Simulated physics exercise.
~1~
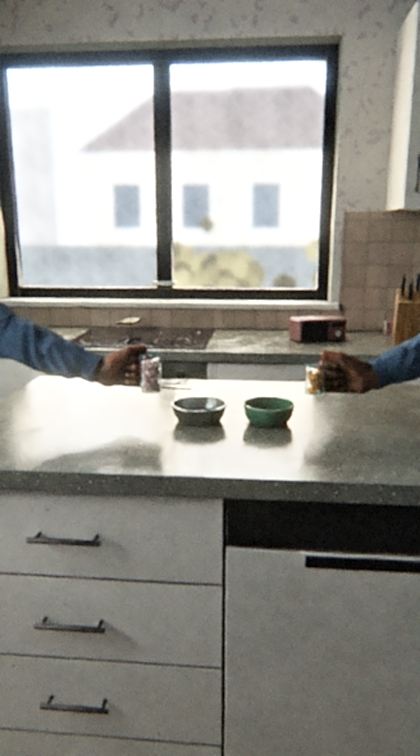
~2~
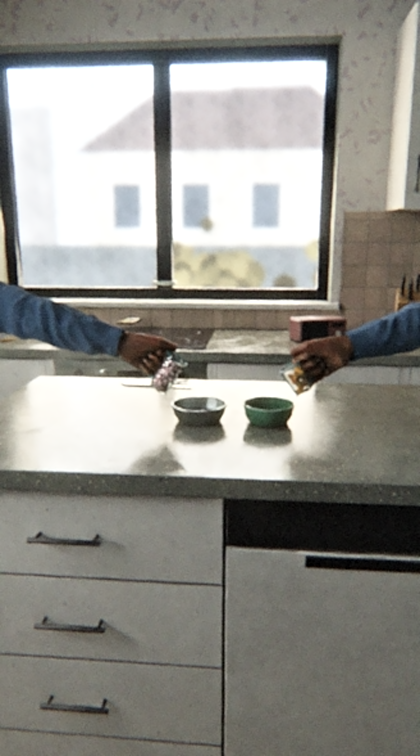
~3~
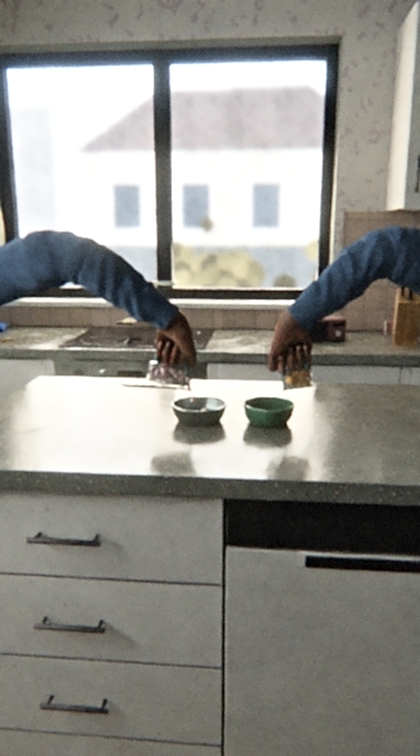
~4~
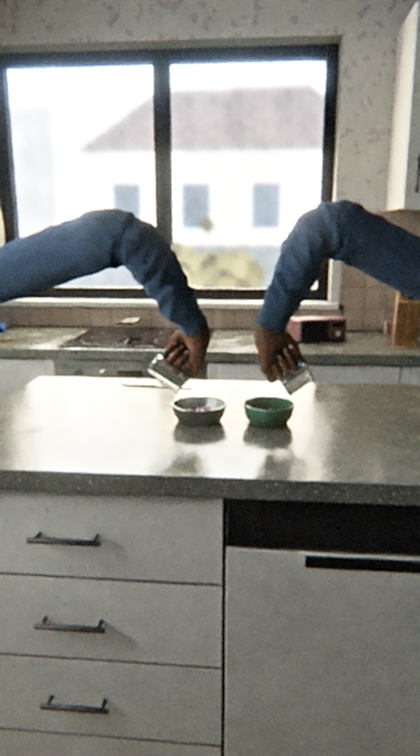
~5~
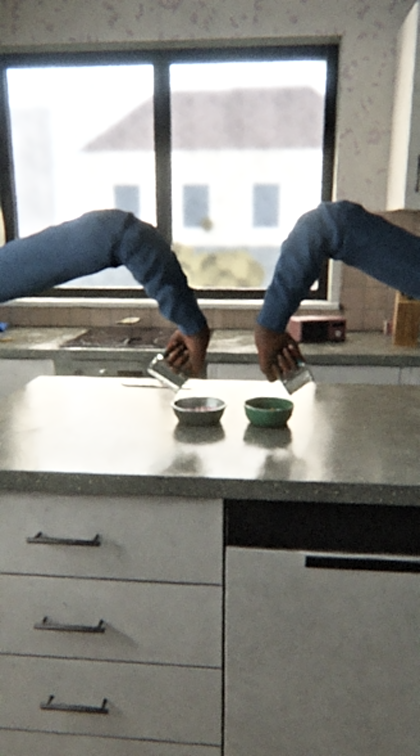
The video shows two blue-sleeved arms holding clear cups of small loose pieces above a gray bowl and a green bowl on a kitchen counter. The hands move inward and tip the cups until they are upturned, emptying the contents into the bowls, then hold still.
